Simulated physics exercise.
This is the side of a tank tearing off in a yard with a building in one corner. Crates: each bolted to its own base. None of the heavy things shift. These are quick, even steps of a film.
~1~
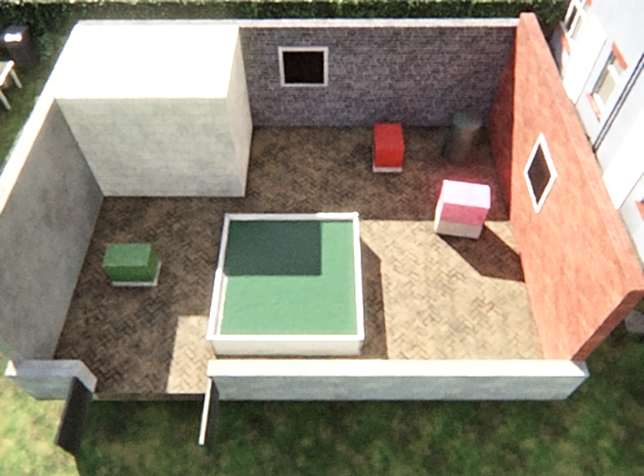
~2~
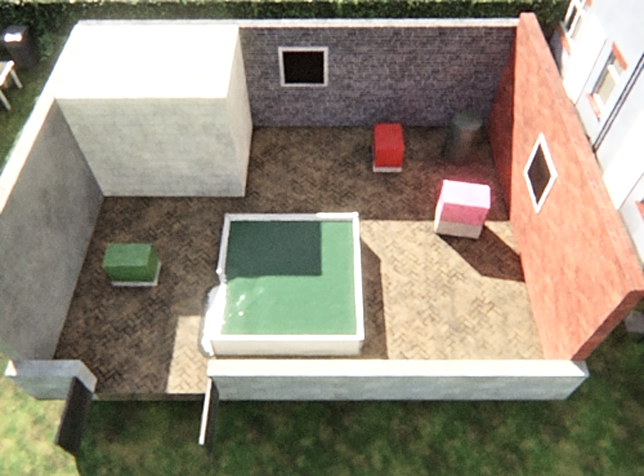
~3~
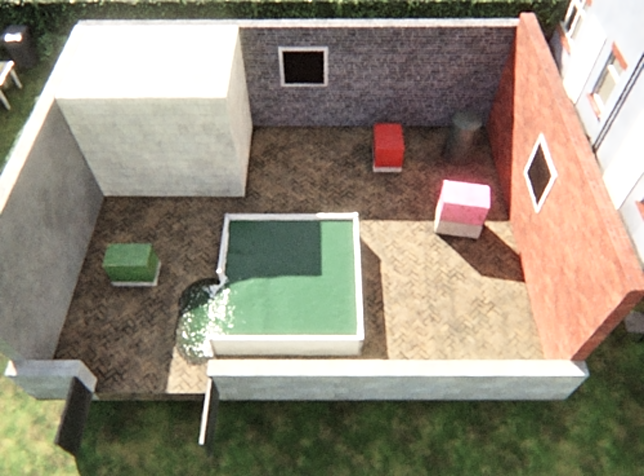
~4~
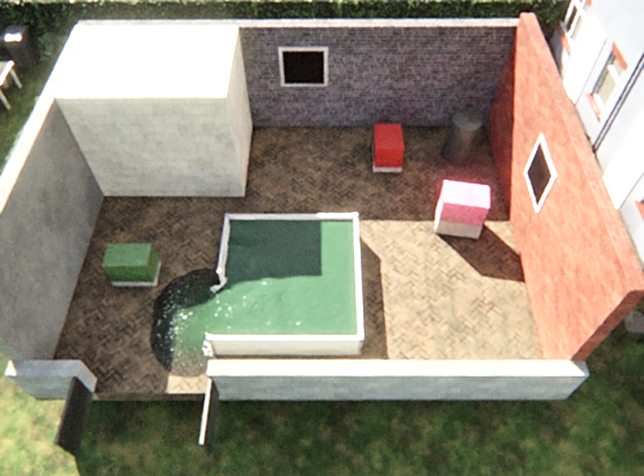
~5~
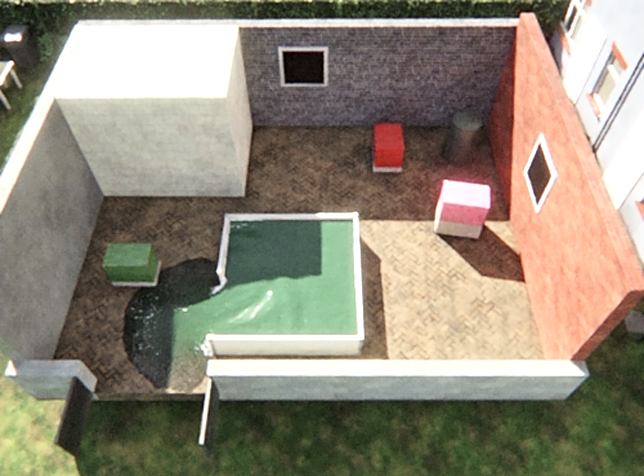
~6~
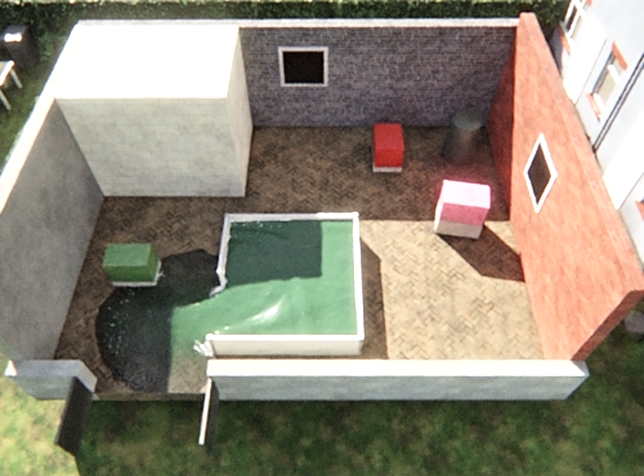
Walled yard with a square tank of green water, its left side giving way and water spreading leftward across the paving.
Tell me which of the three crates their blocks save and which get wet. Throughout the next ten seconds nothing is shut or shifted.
One by one: The green crate has too short a plinth; the pink crate has a tall enough plinth; the red crate has a tall enough plinth.
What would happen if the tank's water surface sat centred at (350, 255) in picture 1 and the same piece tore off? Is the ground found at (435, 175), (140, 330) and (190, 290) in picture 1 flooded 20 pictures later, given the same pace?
In that order: Dry, under water, covered.
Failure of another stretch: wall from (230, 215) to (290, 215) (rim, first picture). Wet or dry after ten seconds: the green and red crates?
The green crate is not reached, the red crate is reached.
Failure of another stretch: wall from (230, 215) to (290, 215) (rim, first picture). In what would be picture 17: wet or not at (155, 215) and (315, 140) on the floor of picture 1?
Well, the first one's sitting in a puddle and the next one's sitting in a puddle.
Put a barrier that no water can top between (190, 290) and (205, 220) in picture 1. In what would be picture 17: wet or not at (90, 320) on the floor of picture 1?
I'd call it watered.
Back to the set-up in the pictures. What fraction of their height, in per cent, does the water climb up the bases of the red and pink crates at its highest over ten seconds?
Roughly 40 per cent, then 20 per cent.
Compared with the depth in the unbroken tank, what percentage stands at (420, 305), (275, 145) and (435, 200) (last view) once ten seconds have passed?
The depth comes out near 0, 0 and 8 per cent.
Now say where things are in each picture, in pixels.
In the first frame, still water in the water tank at (289, 274).
In the second frame, the front is at (215, 288), out from the gap at (221, 315).
In the third frame, the front is at (189, 291), out from the gap at (221, 315).
In the fourth frame, water pours out at (221, 315) and has run to (160, 302).
In the fifth frame, the front is at (134, 302), out from the gap at (221, 315).
In the sixth frame, the front is at (107, 305), out from the gap at (221, 315).
A moment on, water covers 15 % of the floor; the green crate water round its plinth, the pink crate not reached, the red crate not reached.
Next, water covers 20 % of the floor; the green crate water round its plinth, the pink crate not reached, the red crate not reached.
Then, water covers 25 % of the floor; the green crate water round its plinth, the pink crate not reached, the red crate not reached.
Later, water covers 40 % of the floor; the green crate water round its plinth, the pink crate not reached, the red crate not reached.
In the end, water covers 55 % of the floor; the green crate was topped, the pink crate stayed above the water, the red crate stayed above the water.
